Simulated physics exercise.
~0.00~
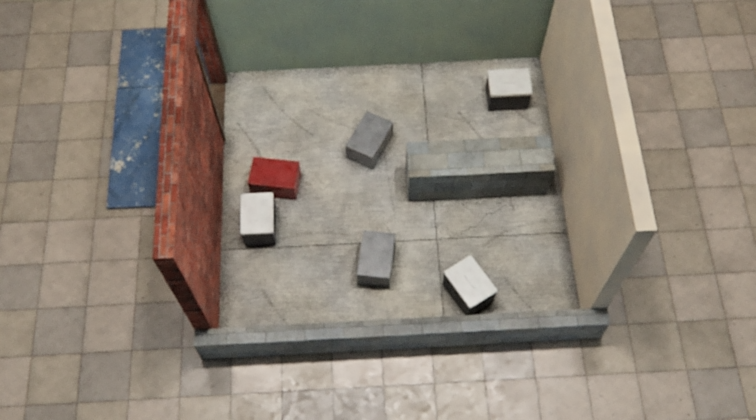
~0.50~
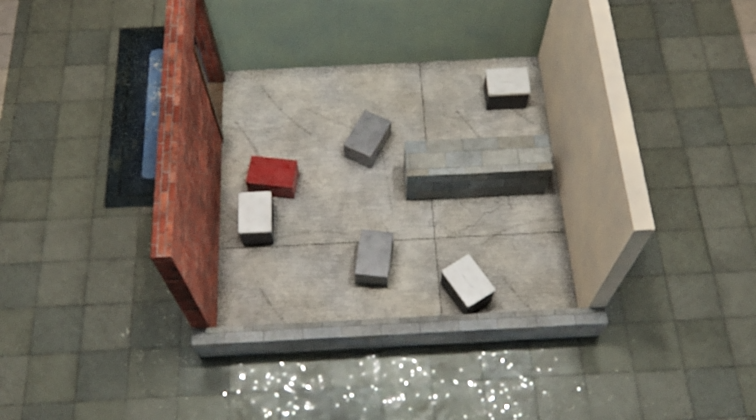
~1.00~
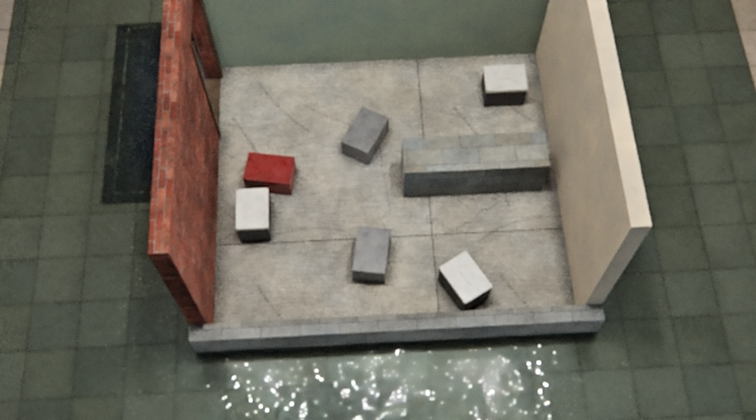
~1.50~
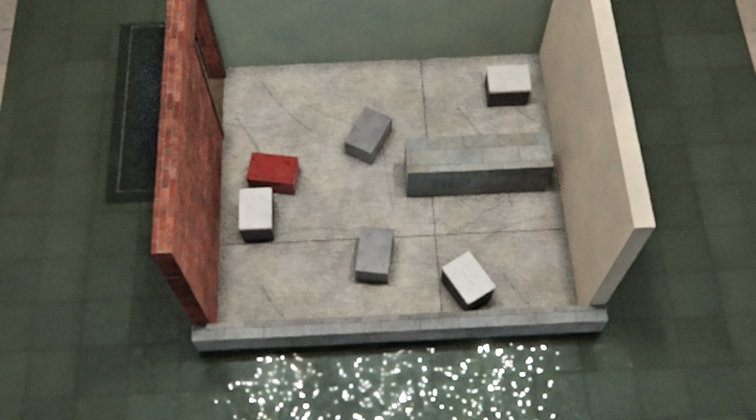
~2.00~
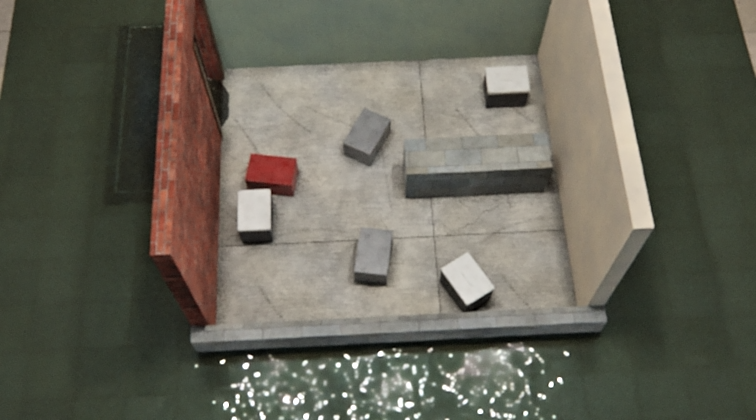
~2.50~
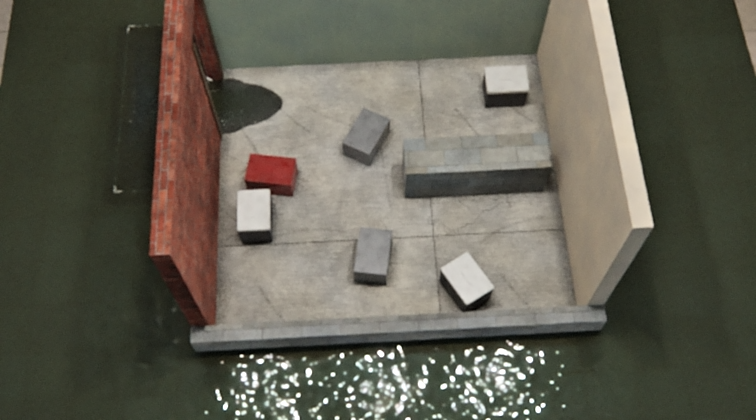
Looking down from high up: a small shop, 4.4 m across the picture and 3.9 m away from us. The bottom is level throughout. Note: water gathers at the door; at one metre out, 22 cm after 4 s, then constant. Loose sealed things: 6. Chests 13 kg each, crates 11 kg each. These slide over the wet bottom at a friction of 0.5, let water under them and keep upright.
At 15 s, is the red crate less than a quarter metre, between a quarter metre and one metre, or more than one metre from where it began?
It sits tight.
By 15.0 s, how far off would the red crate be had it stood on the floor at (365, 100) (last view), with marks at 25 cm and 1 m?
By then it winds up well off.
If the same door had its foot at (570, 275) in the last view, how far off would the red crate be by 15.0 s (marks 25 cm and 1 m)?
Then the red crate gets carried off.
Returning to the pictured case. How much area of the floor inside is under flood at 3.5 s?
Somewhere around 2.5 m2, roughly.
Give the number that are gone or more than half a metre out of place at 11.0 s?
My count gives 2.
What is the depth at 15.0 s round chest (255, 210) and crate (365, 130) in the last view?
First roughly 7 cm, second roughly 17 cm.
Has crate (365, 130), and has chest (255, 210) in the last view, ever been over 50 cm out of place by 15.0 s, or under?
In that order: Beyond and within.
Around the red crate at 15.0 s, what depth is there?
Close to 5 centimetres.
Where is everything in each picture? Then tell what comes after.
The first frame shows the red crate at (274, 173) rests on the ground; water covers 0.0 m2; 0 of 6 have shifted.
The second frame shows the red crate at (272, 171) rests on the ground; water covers 0.0 m2; 0 of 6 have shifted.
The third frame shows the red crate at (269, 168) rests on the ground; 0.0 m2 under water; 0 of 6 have shifted.
The fourth frame shows the red crate at (272, 168) rests on the ground; water covers 0.0 m2; 0 of 6 have shifted.
The fifth frame shows the red crate at (271, 169) rests on the ground; 0.0 m2 under water; 0 of 6 have shifted.
The sixth frame shows the red crate at (270, 169) rests on the ground; water covers 0.5 m2; 0 of 6 have shifted.
After 3.5 s the red crate is near (270, 169), 0.0 m from its start, aground; 0 afloat.
After 6.8 s the red crate is near (270, 169), 0.0 m from its start, aground; 1 afloat.
After 11.0 s the red crate is near (270, 169), 0.0 m from its start, aground; 3 afloat.
After 15.0 s the red crate is near (275, 168), 0.1 m from its start, afloat; 6 afloat.
